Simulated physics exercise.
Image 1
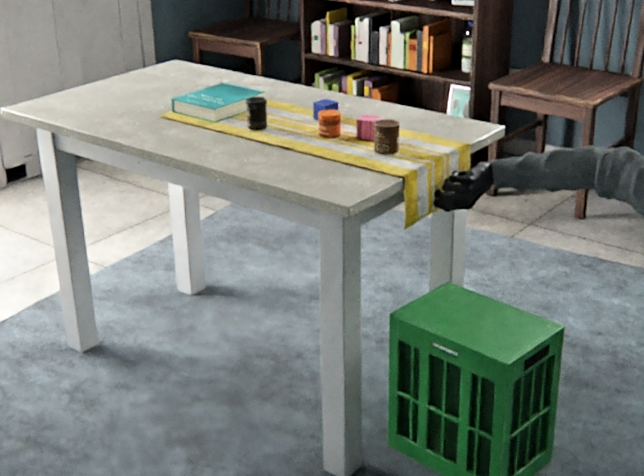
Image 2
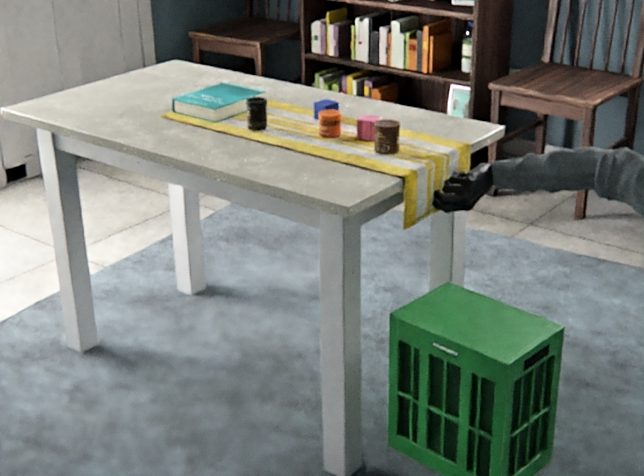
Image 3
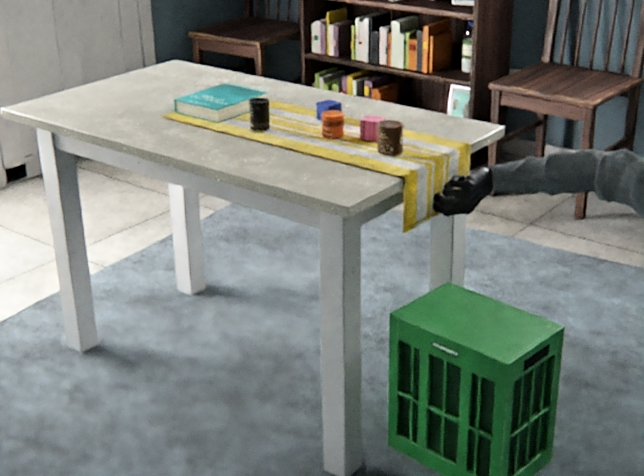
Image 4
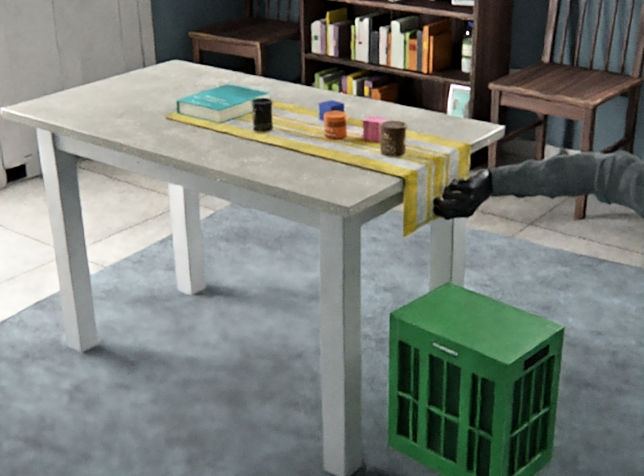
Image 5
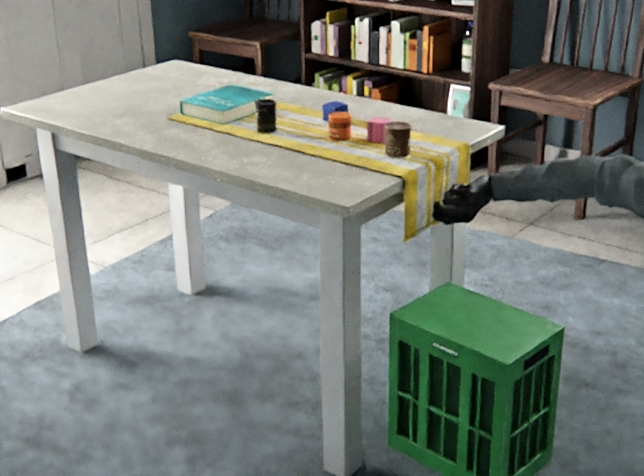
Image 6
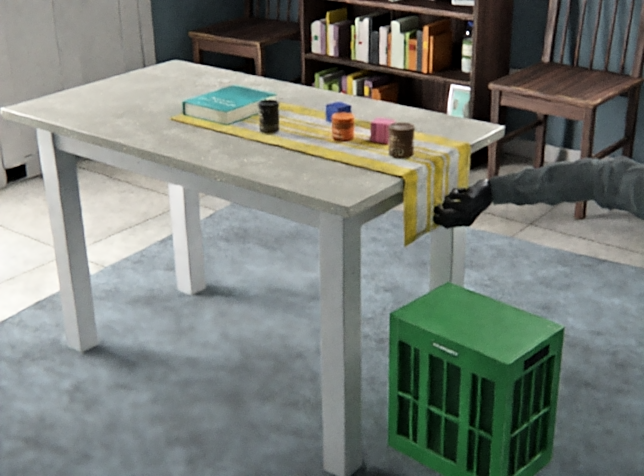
The clip shows a gloved hand at the right drawing the hanging end of a yellow-striped cloth slightly downward above a green crate, while the book and five small objects on the cloth shift slightly rightward across the table.
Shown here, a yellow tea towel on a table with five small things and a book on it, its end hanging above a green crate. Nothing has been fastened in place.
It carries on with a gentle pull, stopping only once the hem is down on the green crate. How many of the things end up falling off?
Fallen count: Two.
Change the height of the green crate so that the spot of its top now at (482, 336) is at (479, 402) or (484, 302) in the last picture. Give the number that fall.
That would be 4 and 1.
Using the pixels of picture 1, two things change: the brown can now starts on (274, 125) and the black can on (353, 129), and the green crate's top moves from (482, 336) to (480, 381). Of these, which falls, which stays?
Observed: Brown can remains seated; black can departs.
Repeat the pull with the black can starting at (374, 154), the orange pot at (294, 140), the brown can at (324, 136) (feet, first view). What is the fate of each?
Black can dropped, orange pot kept, brown can kept.
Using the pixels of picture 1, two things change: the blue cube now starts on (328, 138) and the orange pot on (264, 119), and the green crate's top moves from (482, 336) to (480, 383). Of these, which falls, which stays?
In the end the blue cube is no longer on top and the orange pot is still on top.
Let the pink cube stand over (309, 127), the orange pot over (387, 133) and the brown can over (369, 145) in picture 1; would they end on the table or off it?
My call: The pink cube hangs on; the orange pot takes a tumble; the brown can takes a tumble.
Soon after, hem near (437, 262); brown can gone.
Then, hem on the crate; brown can and pink cube gone.
At rest, hem on the crate; brown can and pink cube gone. It carries off two.
